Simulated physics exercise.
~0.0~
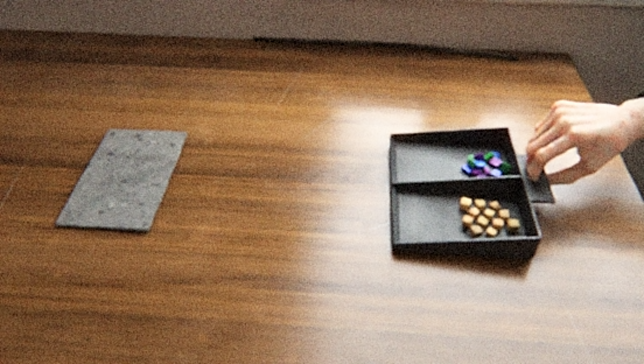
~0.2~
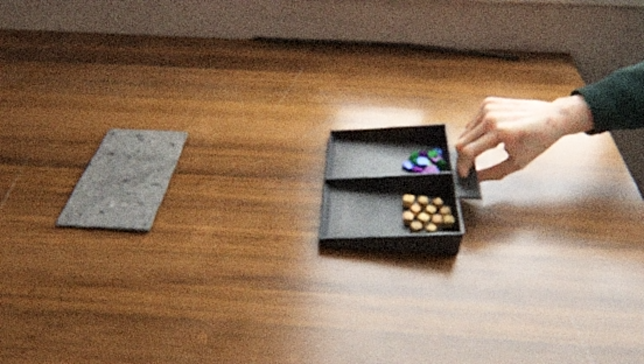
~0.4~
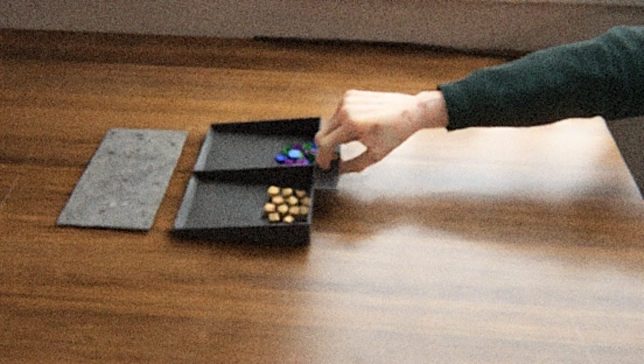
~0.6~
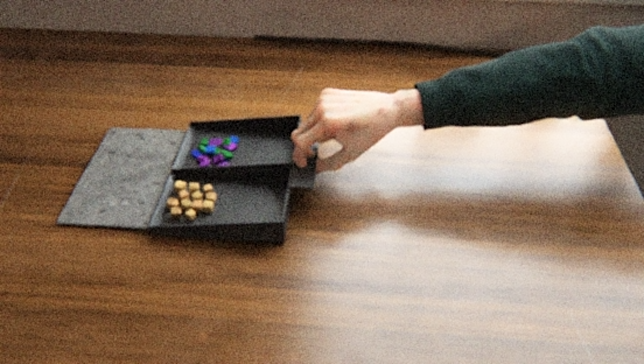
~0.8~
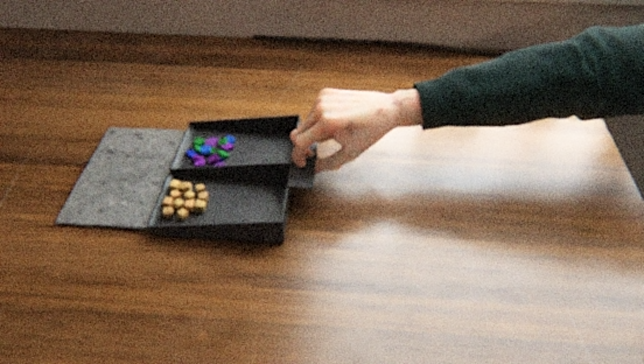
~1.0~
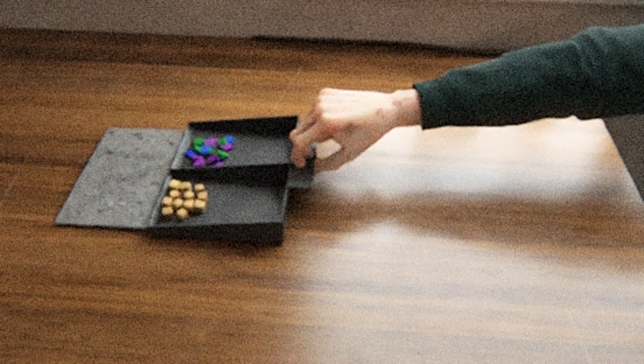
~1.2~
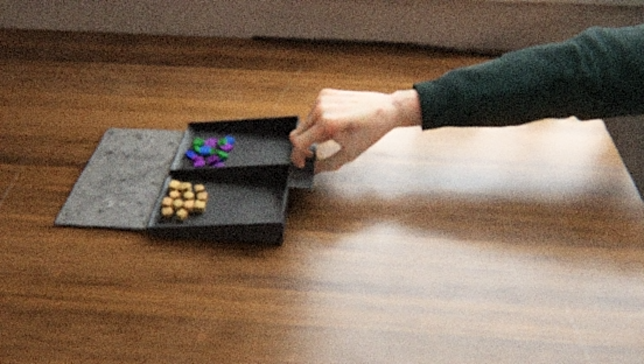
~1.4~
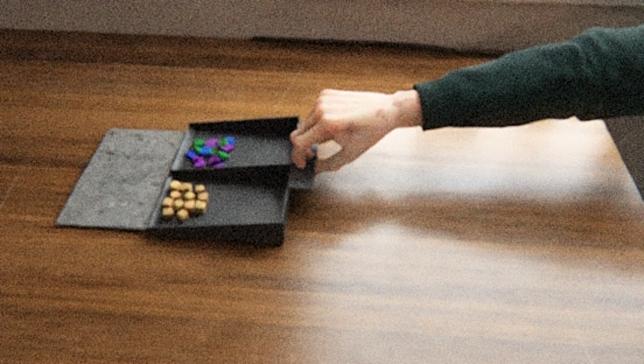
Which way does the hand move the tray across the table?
The hand moves the tray to the left, toward the grey slab.
